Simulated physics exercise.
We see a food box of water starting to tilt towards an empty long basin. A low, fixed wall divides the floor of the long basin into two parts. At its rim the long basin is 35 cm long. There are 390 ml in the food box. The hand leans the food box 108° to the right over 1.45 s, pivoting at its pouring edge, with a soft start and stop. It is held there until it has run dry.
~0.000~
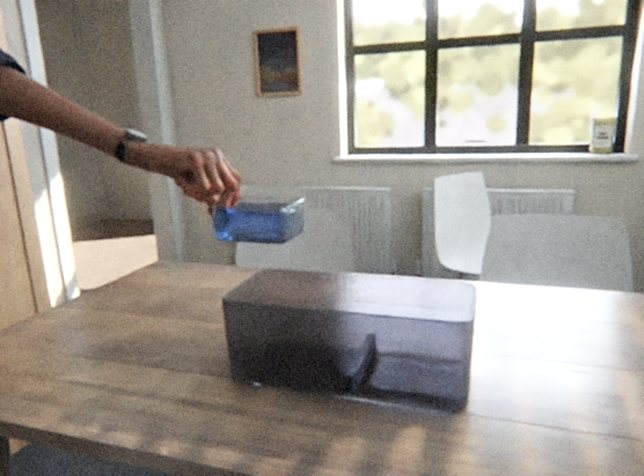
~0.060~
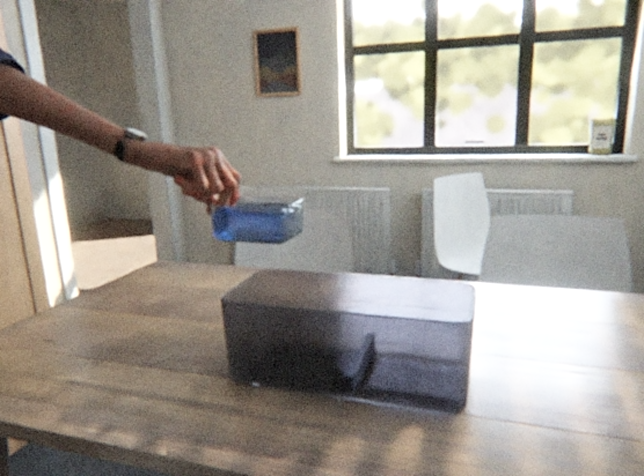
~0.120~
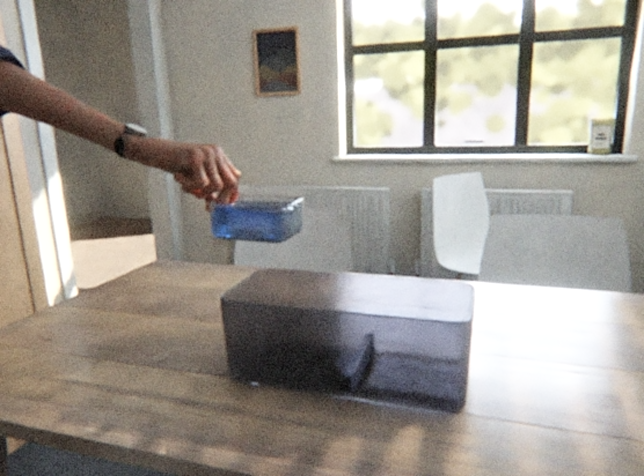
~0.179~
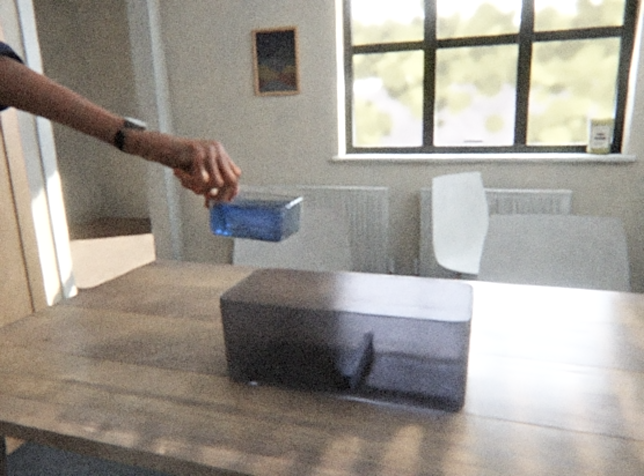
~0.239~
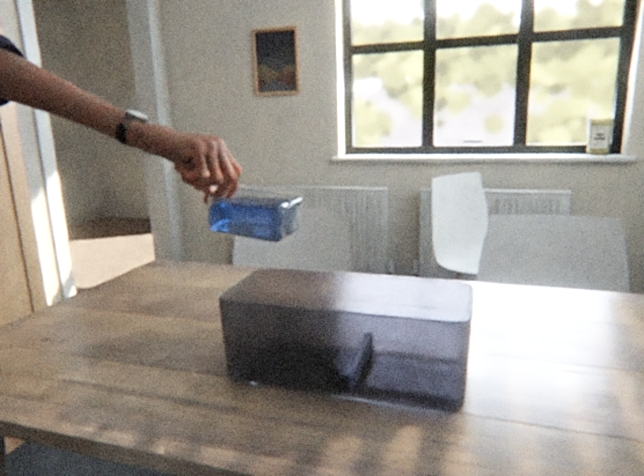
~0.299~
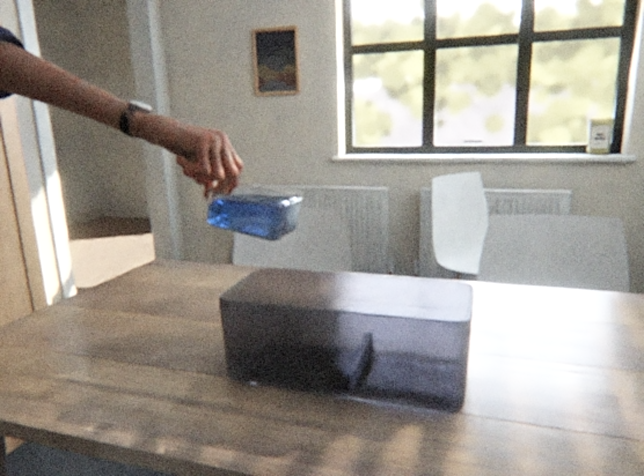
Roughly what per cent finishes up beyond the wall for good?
Roughly 53 per cent.
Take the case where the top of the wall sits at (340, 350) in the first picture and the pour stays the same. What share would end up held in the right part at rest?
Then roughly 80 per cent would end up there.
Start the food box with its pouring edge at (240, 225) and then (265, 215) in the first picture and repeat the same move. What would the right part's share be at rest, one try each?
It comes to 15 per cent, and then 10 per cent.
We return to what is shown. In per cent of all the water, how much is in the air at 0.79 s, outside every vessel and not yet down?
Close to 38 in a hundred.
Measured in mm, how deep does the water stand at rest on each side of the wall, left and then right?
Final reading - left some 6 mm, right some 10 mm.
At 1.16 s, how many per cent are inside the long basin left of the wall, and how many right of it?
Near 34 on the left, 52 on the right.
By 0.79 s the tilt is 62° and 36 per cent is still to pour, 22 is left of the wall and 3 right of it.
By 1.16 s the tilt is 98° and 6 per cent is still to pour, 34 is left of the wall and 52 right of it.
By 1.54 s the tilt is 108° and 0 per cent is still to pour, 46 is left of the wall and 53 right of it.
By 1.95 s the tilt is 108° and 0 per cent is still to pour, 45 is left of the wall and 53 right of it.
At rest 45 per cent lies left of the wall, 53 right of it and 1 outside.
